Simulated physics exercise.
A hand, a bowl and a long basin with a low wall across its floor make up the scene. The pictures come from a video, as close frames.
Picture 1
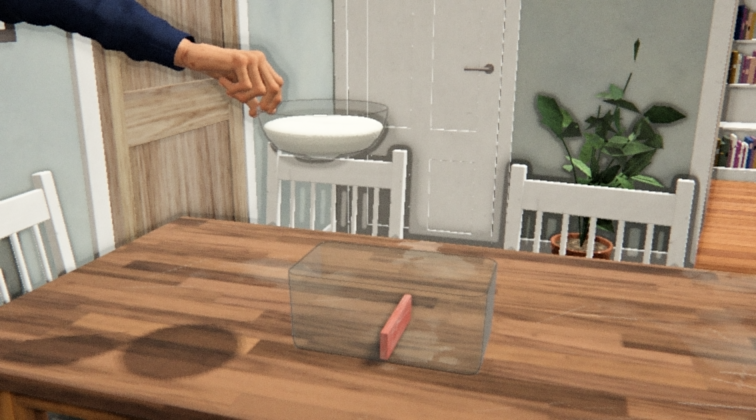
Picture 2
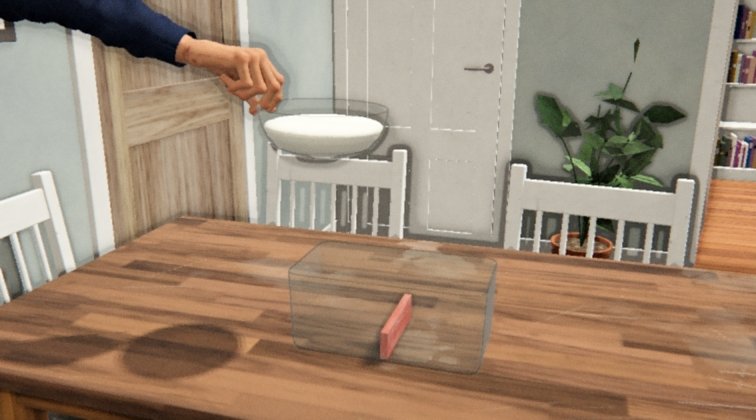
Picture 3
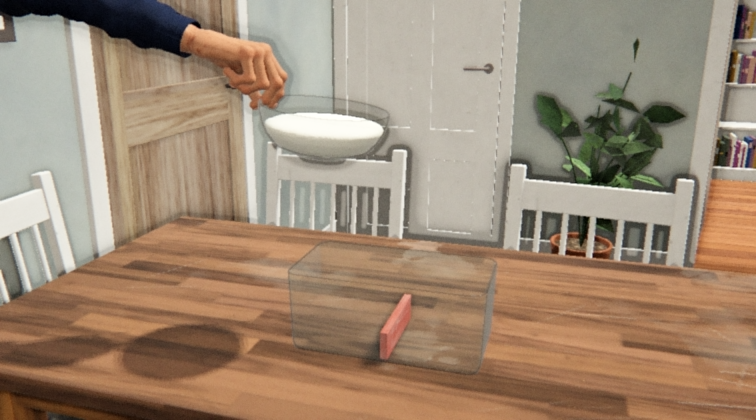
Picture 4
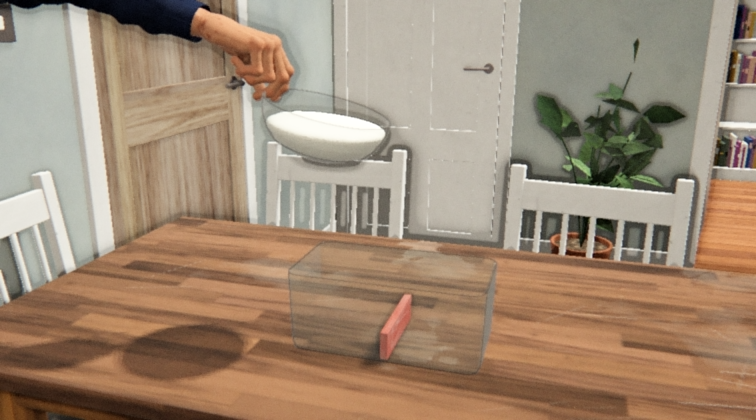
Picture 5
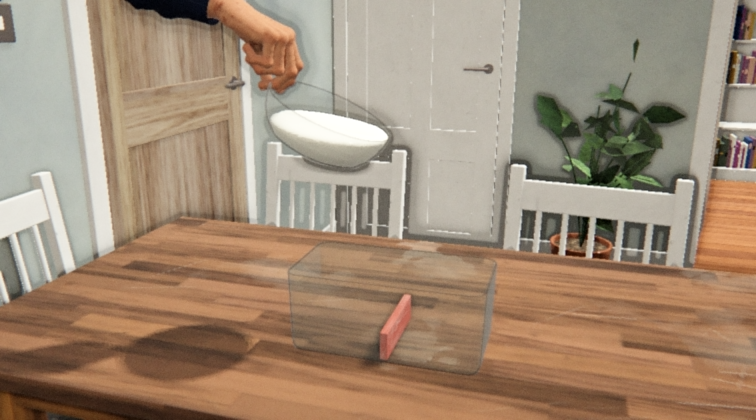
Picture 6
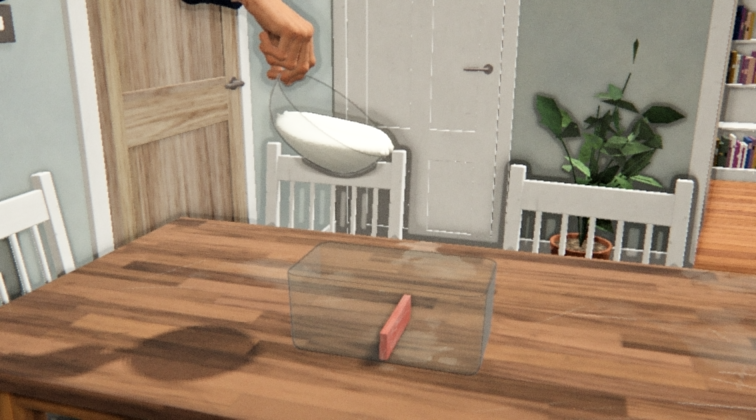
A glass bowl of white liquid tilted steadily down to the right as a hand in a dark sleeve moved rightward above it, behind a clear basin with a low red wall on a wooden table.
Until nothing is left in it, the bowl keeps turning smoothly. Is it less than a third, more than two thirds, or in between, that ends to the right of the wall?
I'd put the amount right of the wall between the two marks of a third and two thirds.
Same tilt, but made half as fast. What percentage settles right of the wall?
It comes to some 75 in a hundred.
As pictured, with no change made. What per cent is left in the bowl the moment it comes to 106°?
Near 0 in a hundred still remains.
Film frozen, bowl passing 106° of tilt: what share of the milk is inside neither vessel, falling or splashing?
It's about 50 per cent.
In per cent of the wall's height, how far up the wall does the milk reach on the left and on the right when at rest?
Roughly 30 percent left, 50 percent right.
A moment on, the bowl is tipped right over and 2 per cent is still to pour, 0 is left of the wall and 48 right of it.
Next, the bowl is tipped right over and 0 per cent is still to pour, 25 is left of the wall and 54 right of it.
Then the bowl is tipped right over and 0 per cent is still to pour, 34 is left of the wall and 60 right of it.
Later the bowl is tipped right over and 0 per cent is still to pour, 38 is left of the wall and 57 right of it.
At rest 38 per cent lies left of the wall, 57 right of it and 5 outside.
